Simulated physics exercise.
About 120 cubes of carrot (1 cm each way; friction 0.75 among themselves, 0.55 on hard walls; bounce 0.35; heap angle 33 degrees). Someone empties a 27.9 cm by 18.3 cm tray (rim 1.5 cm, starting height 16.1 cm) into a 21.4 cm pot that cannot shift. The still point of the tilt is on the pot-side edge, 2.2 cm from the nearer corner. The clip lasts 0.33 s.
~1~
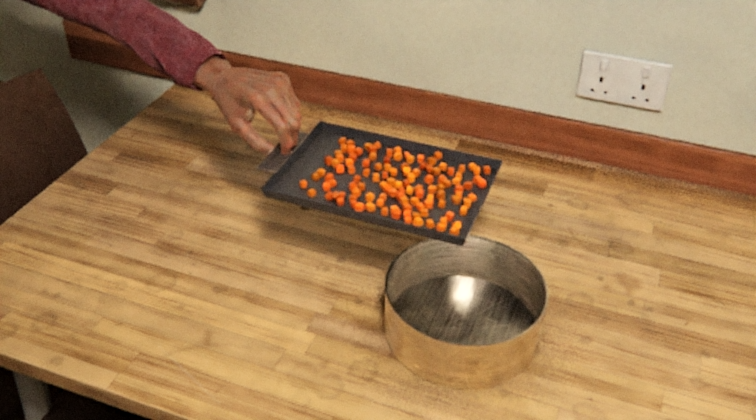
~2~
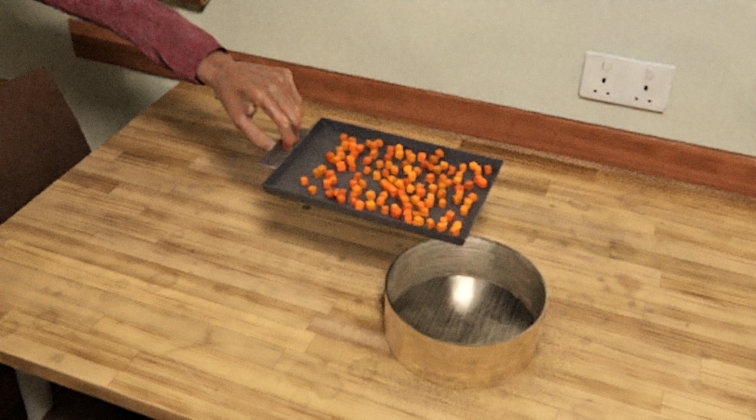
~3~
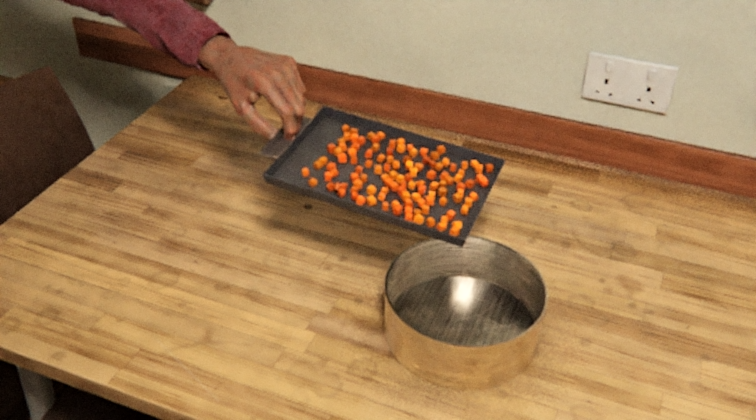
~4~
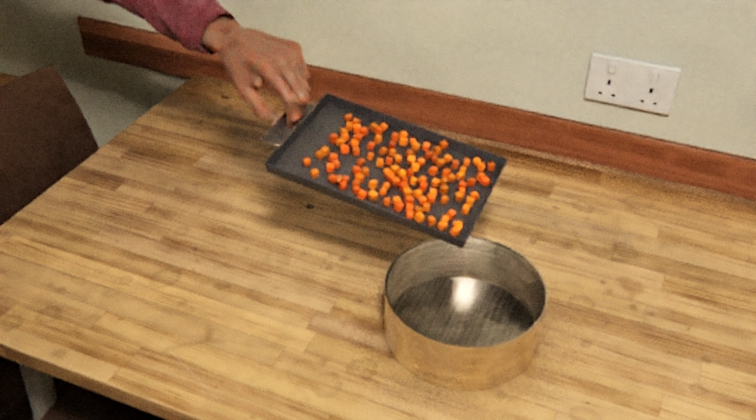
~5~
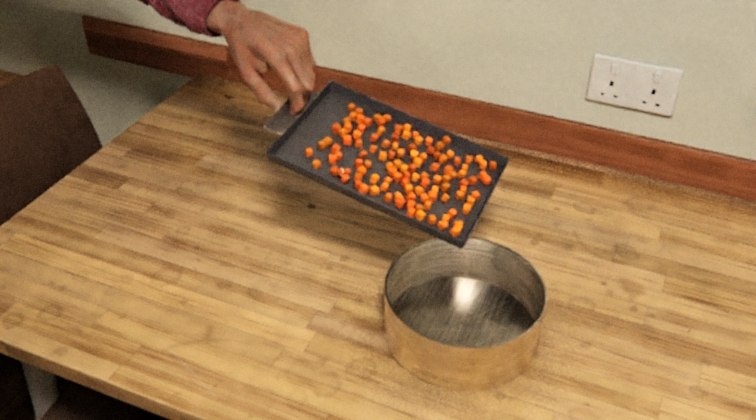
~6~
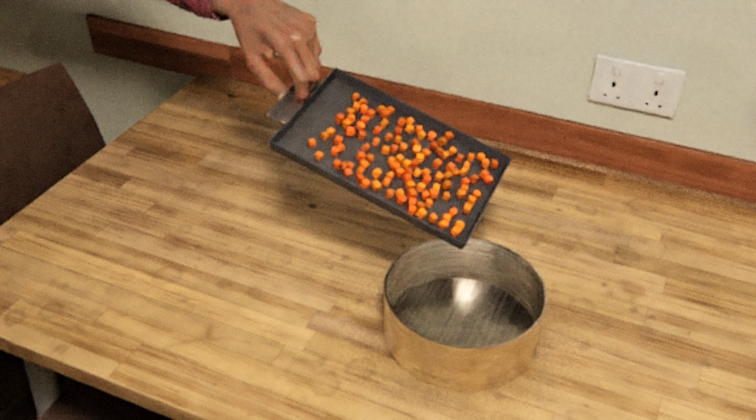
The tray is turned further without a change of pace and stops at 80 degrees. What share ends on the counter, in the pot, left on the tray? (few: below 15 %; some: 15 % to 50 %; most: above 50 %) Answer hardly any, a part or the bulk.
Counter hardly any, pot a part, tray the bulk.
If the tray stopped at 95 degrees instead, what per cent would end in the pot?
In that case some 85 per cent.
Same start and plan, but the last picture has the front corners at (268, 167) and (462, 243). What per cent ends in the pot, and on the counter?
Pot 85, counter 5.
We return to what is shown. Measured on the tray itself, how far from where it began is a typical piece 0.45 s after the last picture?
Roughly 6 cm.
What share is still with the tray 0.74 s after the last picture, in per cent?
About 70 per cent.
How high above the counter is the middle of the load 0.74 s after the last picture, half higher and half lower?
Roughly 20 cm.
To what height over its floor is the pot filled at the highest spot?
About 1.5 cm.
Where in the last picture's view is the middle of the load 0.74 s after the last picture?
At about (482, 214).
Then, 0.45 s after the last picture, tilt 48 degrees; the tray holds 100 %, the pot 0 %.
Then, 0.74 s after the last picture, tilt 67 degrees; the tray holds 70 %, the pot 15 %.
Then, 1.14 s after the last picture, tilt 80 degrees; the tray holds 60 %, the pot 30 %.
In the end, counter 5 %, pot 35 %, tray 55 %.
